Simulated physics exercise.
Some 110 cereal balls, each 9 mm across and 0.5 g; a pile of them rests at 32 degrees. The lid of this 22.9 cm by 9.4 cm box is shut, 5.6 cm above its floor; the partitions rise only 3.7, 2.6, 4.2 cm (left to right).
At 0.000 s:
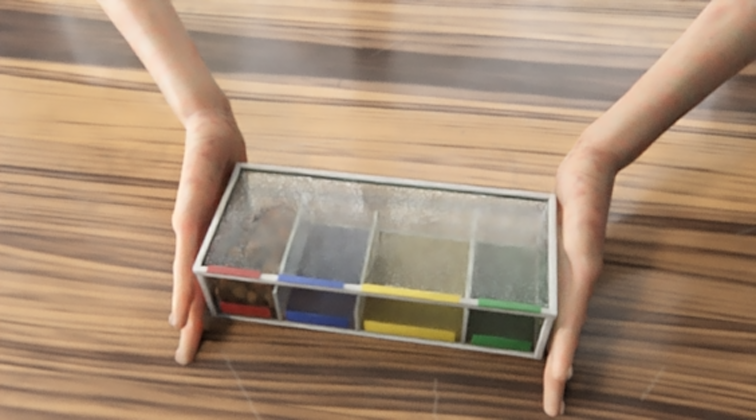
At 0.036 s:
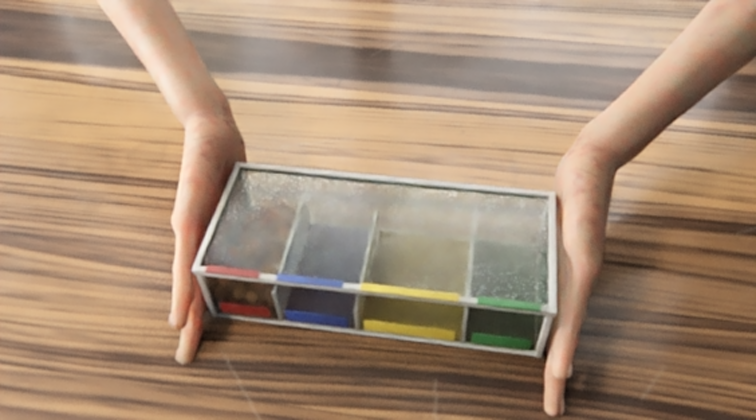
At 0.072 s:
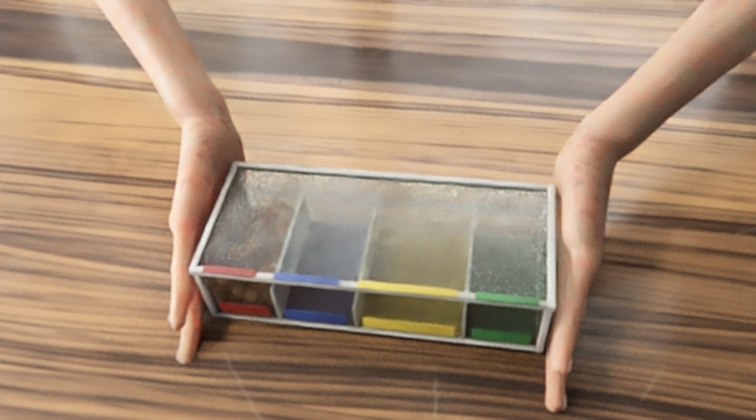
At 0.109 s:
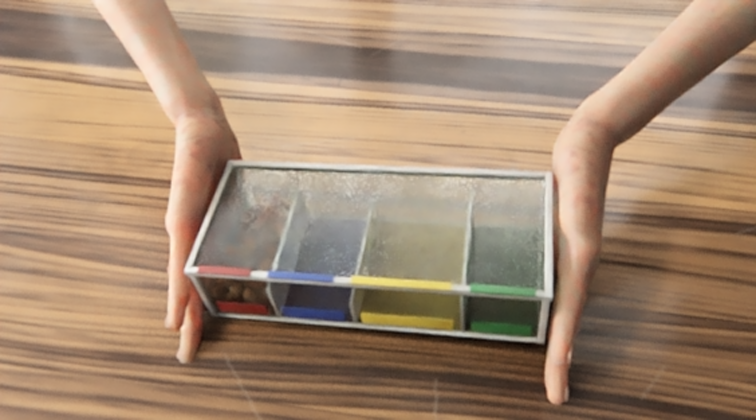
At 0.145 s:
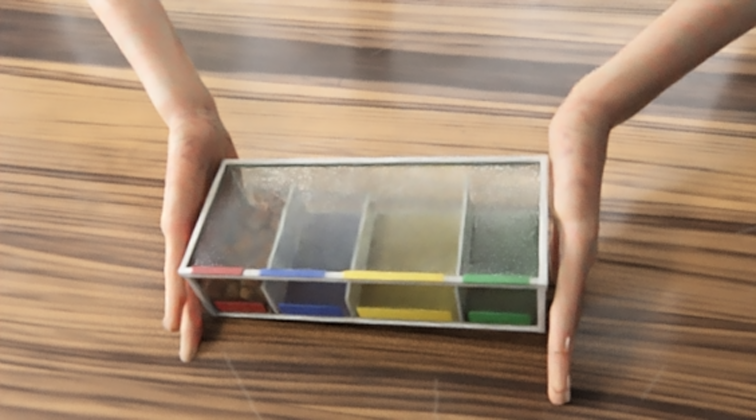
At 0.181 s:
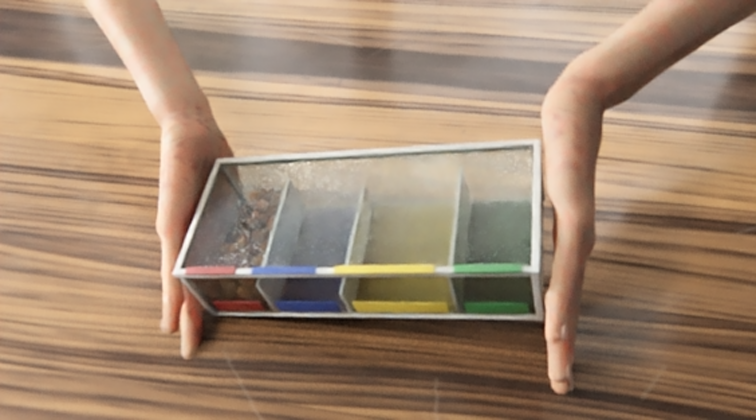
Clear lidded box with red, blue, yellow and green sections tilting gradually down to the left between two hands on a wooden table.
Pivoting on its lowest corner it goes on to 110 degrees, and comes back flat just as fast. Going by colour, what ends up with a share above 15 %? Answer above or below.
Red: Above, blue: Below, green: Below, yellow: Below.
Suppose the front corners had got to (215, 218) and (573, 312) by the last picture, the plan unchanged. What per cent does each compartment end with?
Red 50; blue 10; green 30; yellow 10.
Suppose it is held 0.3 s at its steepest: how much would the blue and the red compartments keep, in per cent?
In that case blue 0; red 100.
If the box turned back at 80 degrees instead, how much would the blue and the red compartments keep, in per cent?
Blue 0, red 100.
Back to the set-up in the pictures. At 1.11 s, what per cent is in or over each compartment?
Red 100, blue 0, green 0, yellow 0.
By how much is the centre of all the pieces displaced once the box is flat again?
About 1.0 cm.
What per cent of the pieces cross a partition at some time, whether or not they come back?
Roughly 0 per cent.
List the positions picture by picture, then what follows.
In the first frame, box tilt 0 degrees, front corners at (201, 268) and (550, 311); red 100 %.
In the second frame, box tilt 1 degrees, front corners at (200, 268) and (549, 309).
In the third frame, box tilt 2 degrees, front corners at (197, 268) and (548, 303).
In the fourth frame, box tilt 5 degrees, front corners at (192, 269) and (545, 293), lowest corner left front.
In the fifth frame, box tilt 9 degrees, front corners at (187, 270) and (540, 281), lowest corner left front.
In the sixth frame, box tilt 13 degrees, front corners at (181, 271) and (532, 268), lowest corner left front; red 100 %. The box's pace is about 110 degrees a second.
After 1.11 s, tilt 110 degrees; red 100 %.
After 1.73 s, tilt 51 degrees; red 100 %.
After 2.40 s, tilt 0 degrees; red 100 %.
At rest (3.0 s), red 100 %, blue 0 %, green 0 %, yellow 0 %.
